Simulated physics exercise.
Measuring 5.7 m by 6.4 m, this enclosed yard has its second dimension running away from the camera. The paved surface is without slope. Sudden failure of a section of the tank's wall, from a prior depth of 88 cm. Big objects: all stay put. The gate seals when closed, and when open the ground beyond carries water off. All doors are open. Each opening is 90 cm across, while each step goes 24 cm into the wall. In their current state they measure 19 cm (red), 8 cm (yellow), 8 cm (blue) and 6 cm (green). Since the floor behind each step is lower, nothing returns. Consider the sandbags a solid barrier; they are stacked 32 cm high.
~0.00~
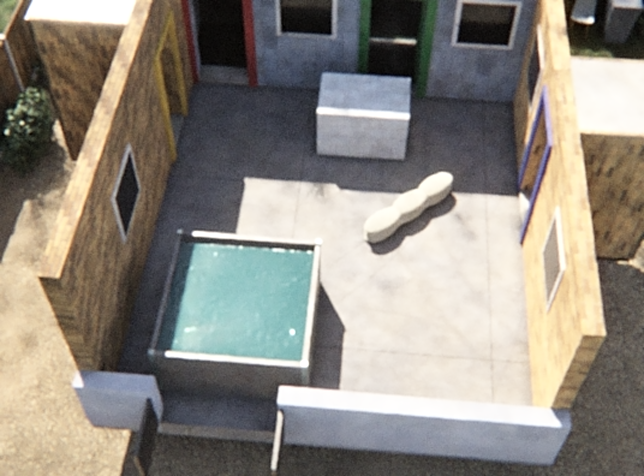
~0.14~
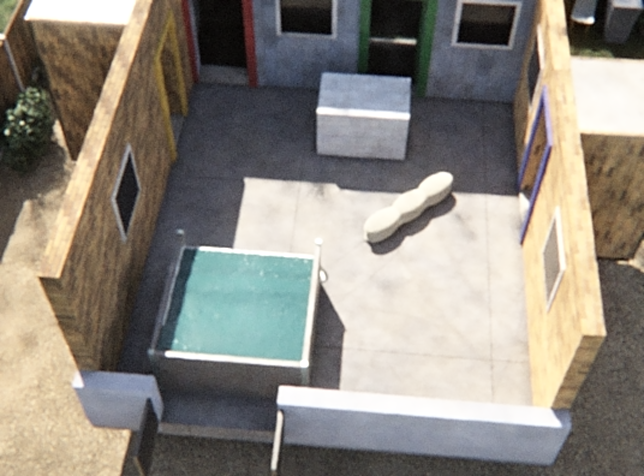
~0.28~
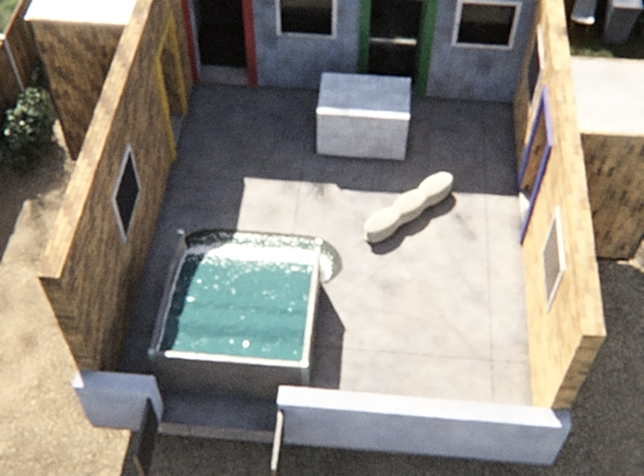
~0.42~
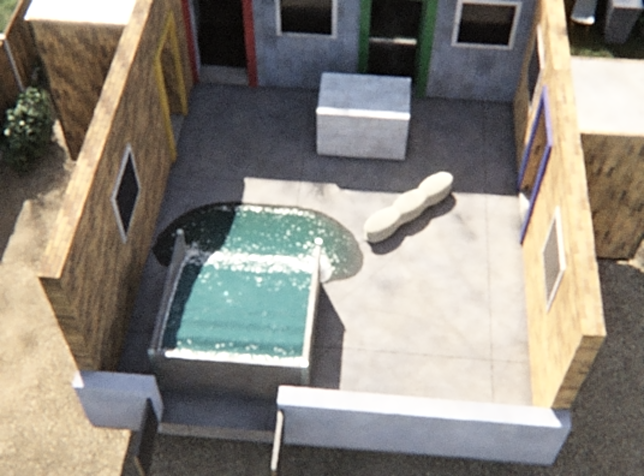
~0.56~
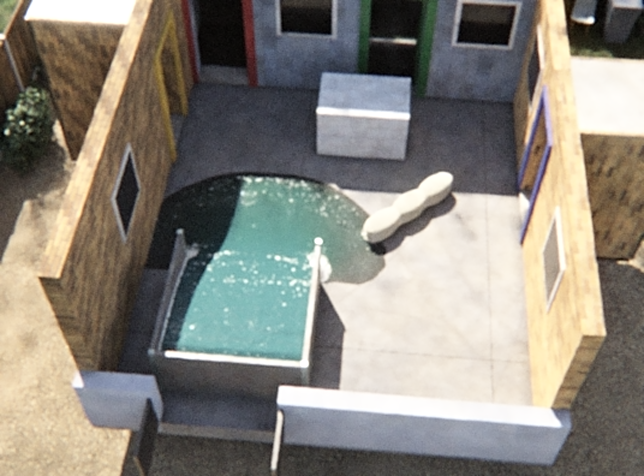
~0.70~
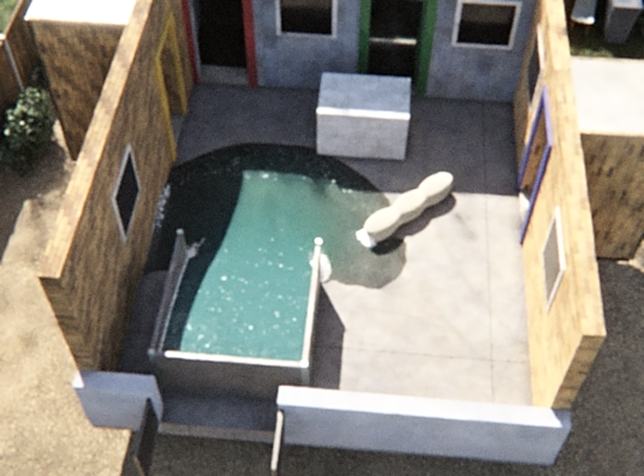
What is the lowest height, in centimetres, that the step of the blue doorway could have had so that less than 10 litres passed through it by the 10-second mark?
About 9.5 cm.
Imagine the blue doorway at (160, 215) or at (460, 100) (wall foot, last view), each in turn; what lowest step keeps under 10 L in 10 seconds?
You'd want about 16 cm there first, then about 22 cm.
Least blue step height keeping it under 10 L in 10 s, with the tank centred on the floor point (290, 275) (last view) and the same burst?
About 12.0 cm.
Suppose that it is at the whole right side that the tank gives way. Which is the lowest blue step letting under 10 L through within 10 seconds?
About 22 cm.
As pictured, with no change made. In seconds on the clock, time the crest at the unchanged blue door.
6.0 s.
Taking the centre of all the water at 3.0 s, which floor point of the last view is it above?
About (296, 183).
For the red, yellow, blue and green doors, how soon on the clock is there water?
Red: 1.1 s; yellow: 0.9 s; blue: 2.2 s; green: 1.6 s.
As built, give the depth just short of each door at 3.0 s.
Depth (cm): Red 38 / yellow 19 / blue 10 / green 7.
After 1.4 s water covers 45 % of the floor, deepest (44 cm) near (304, 92); it has not reached the blue door.
After 3.0 s water covers 60 % of the floor, deepest (37 cm) near (213, 86); 10 cm at the blue door, 3 litres in over its 8 cm step.
After 10.0 s water covers 95 % of the floor, deepest (13 cm) near (432, 428); 6 cm at the blue door, 21 litres in over its 8 cm step.
At the blue door as built, the water arrived by 2.3 s and peaked near 12 cm at 6.2 s.
Run again over the same 10 s with other heights there, 17 litres in over 8.5 cm, 3 litres over 11.5 cm. The limit of 10 litres is kept from about 9.5 cm up.
